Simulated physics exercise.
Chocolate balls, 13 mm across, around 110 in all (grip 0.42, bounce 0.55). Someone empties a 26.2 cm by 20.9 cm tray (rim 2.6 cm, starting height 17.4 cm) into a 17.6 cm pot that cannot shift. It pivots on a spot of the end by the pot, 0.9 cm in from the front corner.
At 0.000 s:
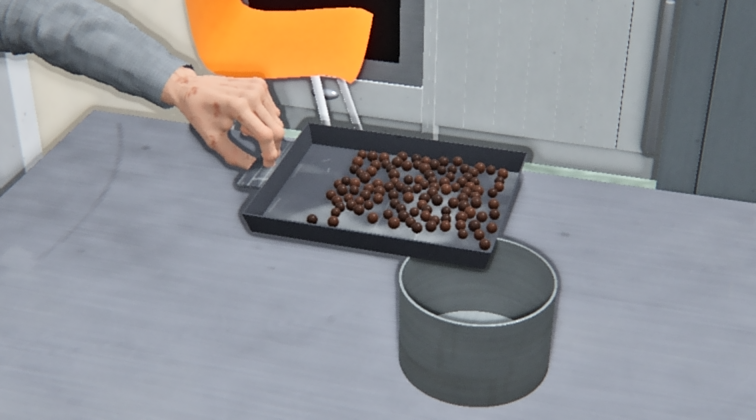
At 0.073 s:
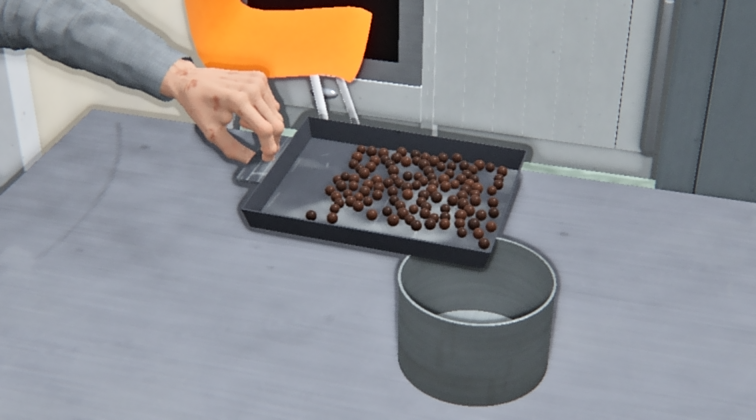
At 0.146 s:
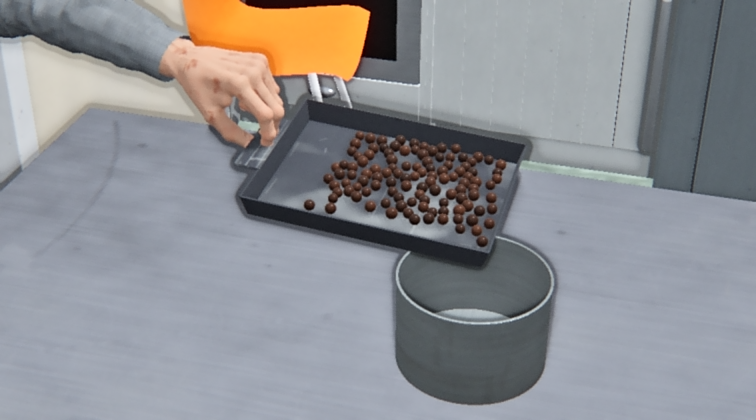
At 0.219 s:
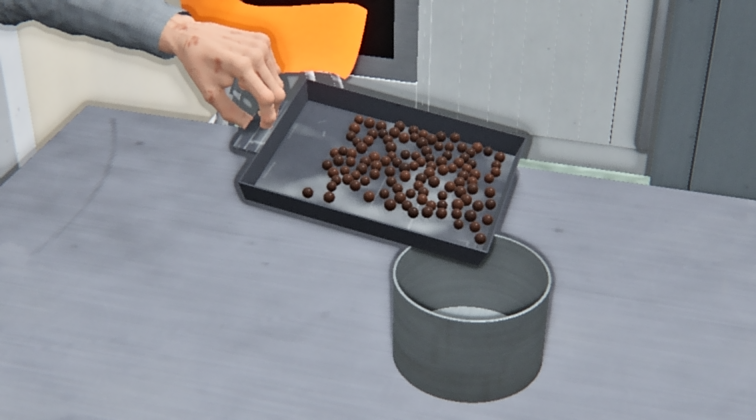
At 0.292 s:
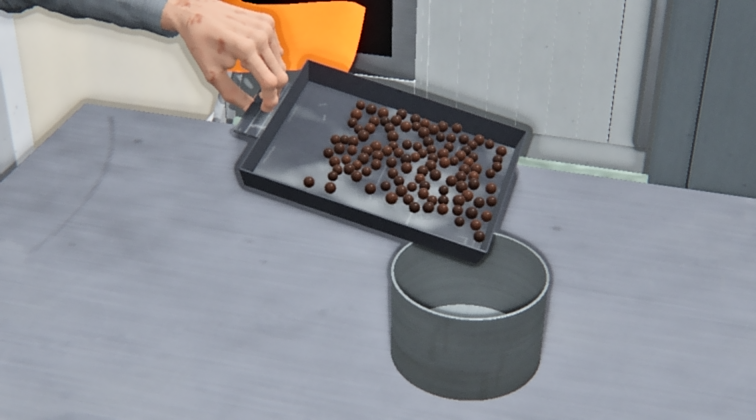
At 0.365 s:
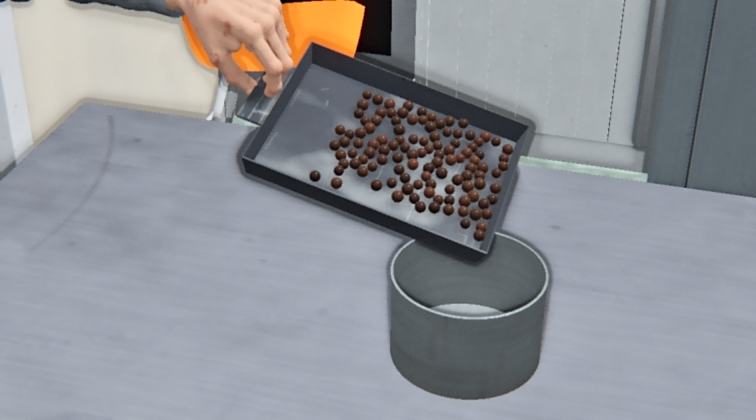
A dark rectangular tray of brown chocolate balls tilts steadily as a hand at its left end rises, its right end staying low beside a round grey pot; the balls stay spread inside, shifting slightly toward the right.
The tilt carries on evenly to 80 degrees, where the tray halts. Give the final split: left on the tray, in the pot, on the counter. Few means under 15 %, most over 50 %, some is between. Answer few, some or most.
Left on the tray: Few; in the pot: Few; on the counter: Most.
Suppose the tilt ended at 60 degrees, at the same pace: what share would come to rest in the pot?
Then about 0 per cent.
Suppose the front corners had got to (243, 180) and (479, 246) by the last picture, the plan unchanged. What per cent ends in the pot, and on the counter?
Pot 0, counter 95.
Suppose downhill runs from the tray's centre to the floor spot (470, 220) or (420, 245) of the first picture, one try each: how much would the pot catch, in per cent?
Some 30 and 0 per cent.
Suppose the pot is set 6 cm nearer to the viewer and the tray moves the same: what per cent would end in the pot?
It would be near 65 per cent.
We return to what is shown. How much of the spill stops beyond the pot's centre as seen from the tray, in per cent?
Roughly 90 per cent.
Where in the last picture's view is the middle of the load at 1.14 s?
At about (489, 180).
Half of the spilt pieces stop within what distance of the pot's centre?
About 22 cm.
After 0.83 s, tilt 48 degrees; the tray holds 100 %, the pot 0 %.
After 1.14 s, tilt 67 degrees; the tray holds 100 %, the pot 0 %.
Then, at 1.55 s, tilt 80 degrees; the tray holds 40 %, the pot 0 %.
In the end, at 3.1 s, tray 5 %, pot 0 %, counter 95 %.
